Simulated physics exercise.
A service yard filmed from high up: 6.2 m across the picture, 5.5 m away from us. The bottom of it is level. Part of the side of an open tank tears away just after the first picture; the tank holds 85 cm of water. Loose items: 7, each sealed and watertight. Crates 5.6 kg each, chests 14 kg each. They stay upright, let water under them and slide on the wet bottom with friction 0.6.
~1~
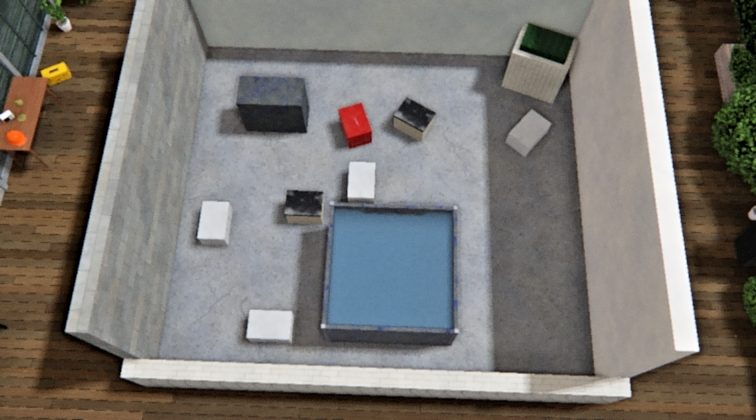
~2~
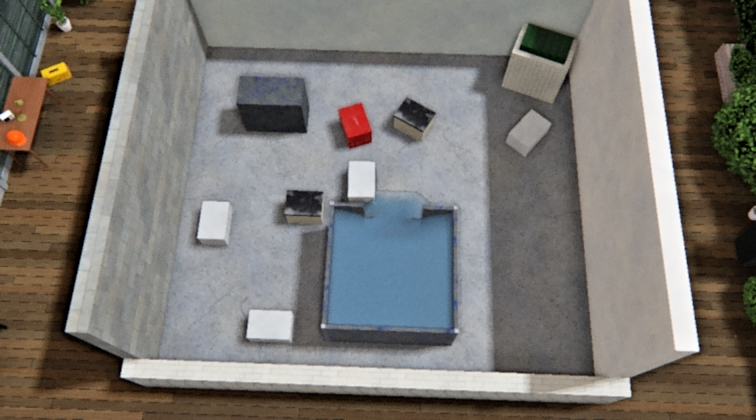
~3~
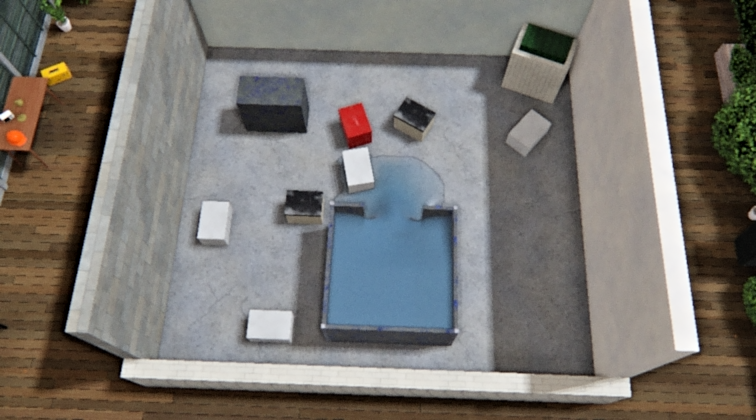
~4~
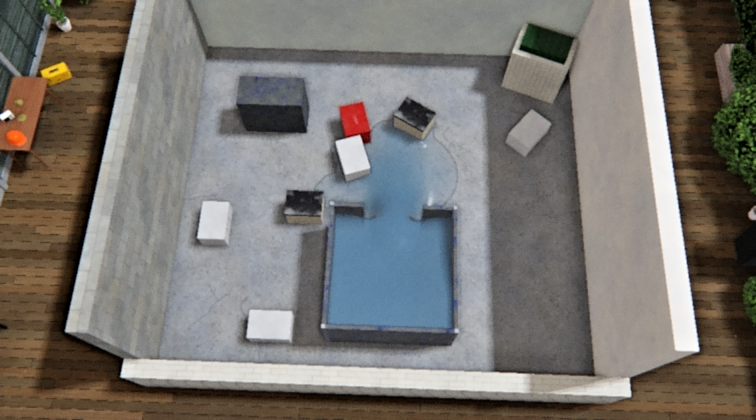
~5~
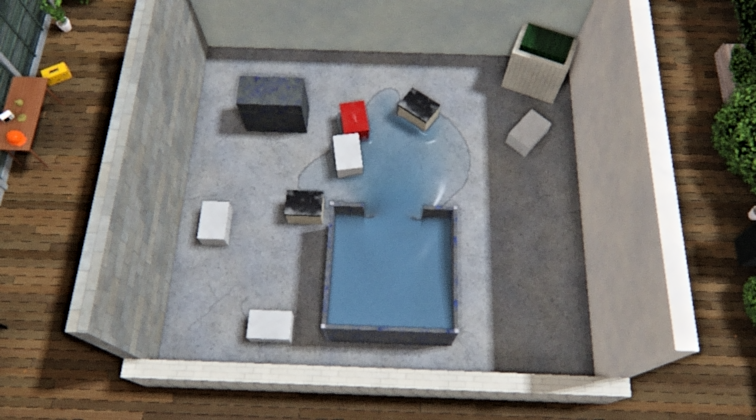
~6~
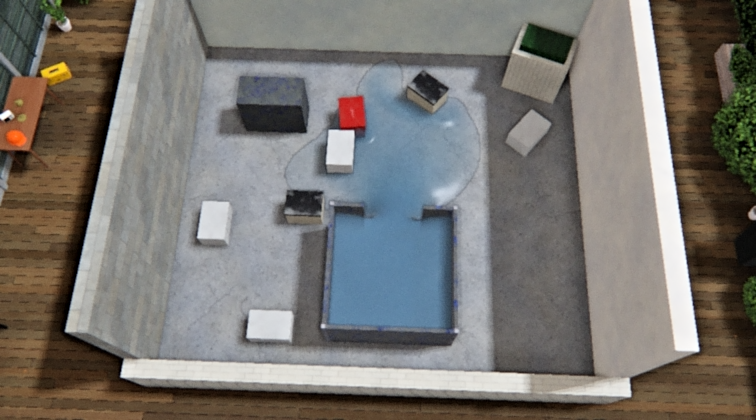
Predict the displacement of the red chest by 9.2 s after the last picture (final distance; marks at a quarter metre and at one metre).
It comes to rest far off.
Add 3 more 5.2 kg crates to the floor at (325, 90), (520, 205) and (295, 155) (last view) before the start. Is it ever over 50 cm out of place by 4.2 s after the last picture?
Order as asked - farther, farther, farther.
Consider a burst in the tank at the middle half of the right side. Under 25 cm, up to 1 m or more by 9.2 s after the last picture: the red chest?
Outcome for the red chest: It edges some way.
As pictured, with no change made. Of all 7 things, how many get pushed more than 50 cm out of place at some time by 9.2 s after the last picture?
The total is 6.
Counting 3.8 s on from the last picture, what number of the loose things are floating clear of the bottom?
The number is 4.
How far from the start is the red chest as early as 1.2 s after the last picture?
Close to 200 cm.
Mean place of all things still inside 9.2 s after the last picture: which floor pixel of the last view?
It sits at about (331, 315).
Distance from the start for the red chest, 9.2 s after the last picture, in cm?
Roughly 350 centimetres.
Then, 1.2 s after the last picture the red chest is near (284, 47), 1.8 m from its start, afloat; 3 afloat.
Then, 3.8 s after the last picture the red chest is near (220, 183), 2.3 m from its start, afloat; 4 afloat.
Then, 6.2 s after the last picture the red chest is near (244, 267), 2.9 m from its start, aground; 5 afloat.
Then, 9.2 s after the last picture the red chest is near (244, 297), 3.3 m from its start, afloat; 7 afloat.
